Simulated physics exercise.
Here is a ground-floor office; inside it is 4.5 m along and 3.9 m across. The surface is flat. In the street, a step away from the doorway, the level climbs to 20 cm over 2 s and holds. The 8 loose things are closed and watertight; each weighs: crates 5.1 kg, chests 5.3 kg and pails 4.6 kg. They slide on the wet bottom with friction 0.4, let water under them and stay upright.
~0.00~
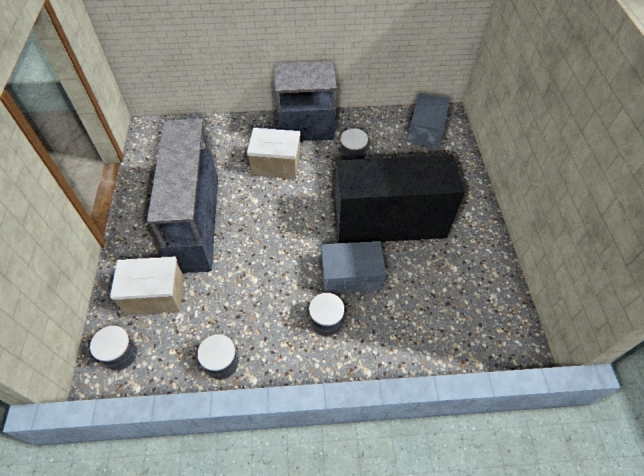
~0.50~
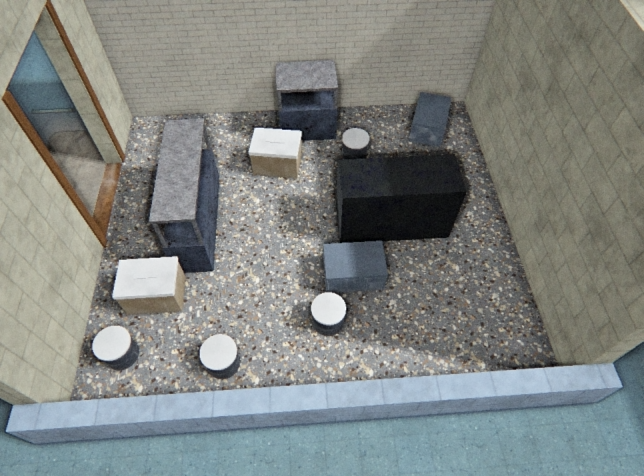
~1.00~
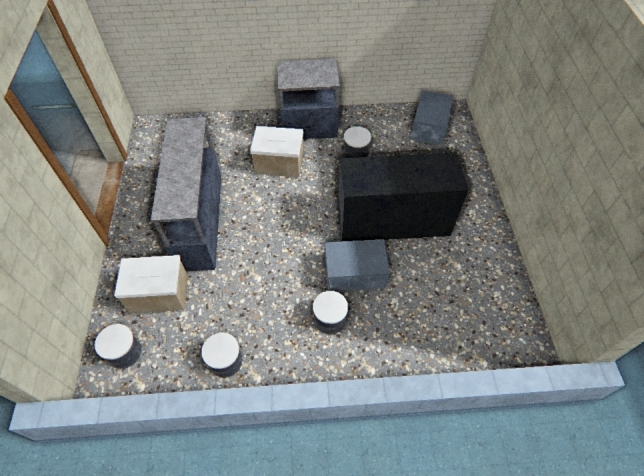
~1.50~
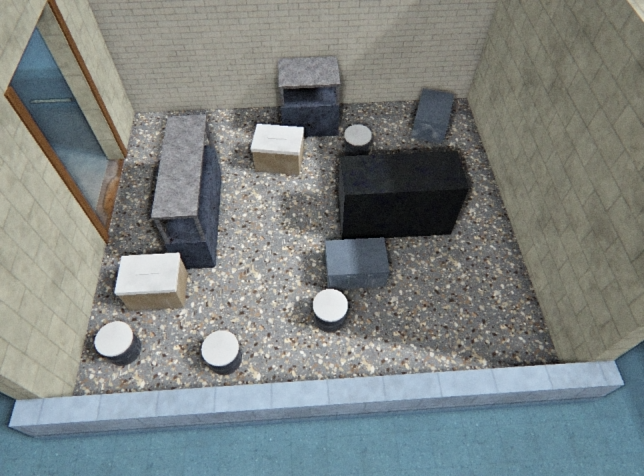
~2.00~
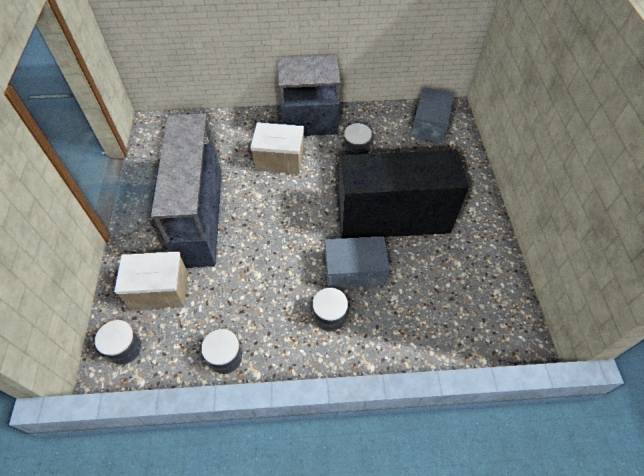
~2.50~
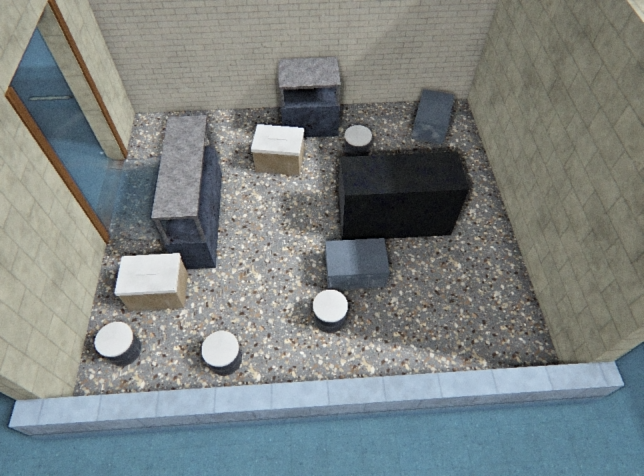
To begin with, a walled room with a speckled floor holds dark and pale blocks and short round pieces, all dry. Blue water then covers the ground outside and shows beyond the doorway at left, and finally a small patch spreads inside near the doorway, while the objects stay still.
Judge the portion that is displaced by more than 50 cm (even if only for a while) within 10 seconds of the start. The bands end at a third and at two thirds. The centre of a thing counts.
It is two thirds or more.
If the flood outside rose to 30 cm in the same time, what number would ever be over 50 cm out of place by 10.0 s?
In that case 6 of them.
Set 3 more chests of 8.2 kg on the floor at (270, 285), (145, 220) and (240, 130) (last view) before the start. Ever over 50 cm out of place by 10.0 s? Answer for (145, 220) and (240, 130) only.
In that order: Over, more.
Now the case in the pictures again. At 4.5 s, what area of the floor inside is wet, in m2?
About 6.5 m2.
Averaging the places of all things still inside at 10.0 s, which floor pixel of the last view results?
Around (382, 252).
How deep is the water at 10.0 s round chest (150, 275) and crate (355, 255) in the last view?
Roughly 9 and 8 cm.
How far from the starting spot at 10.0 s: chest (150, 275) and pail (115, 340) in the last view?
In that order: 80 cm, 80 cm.
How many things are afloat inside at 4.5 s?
1 of them.
After 3.5 s 1 of 8 are over 50 cm from their spots; 0 afloat.
After 4.5 s 1 of 8 are over 50 cm from their spots; 1 afloat.
After 7.0 s 4 of 8 are over 50 cm from their spots; 3 afloat.
After 10.0 s 6 of 8 are over 50 cm from their spots, and 6 have been at some point; 7 afloat.
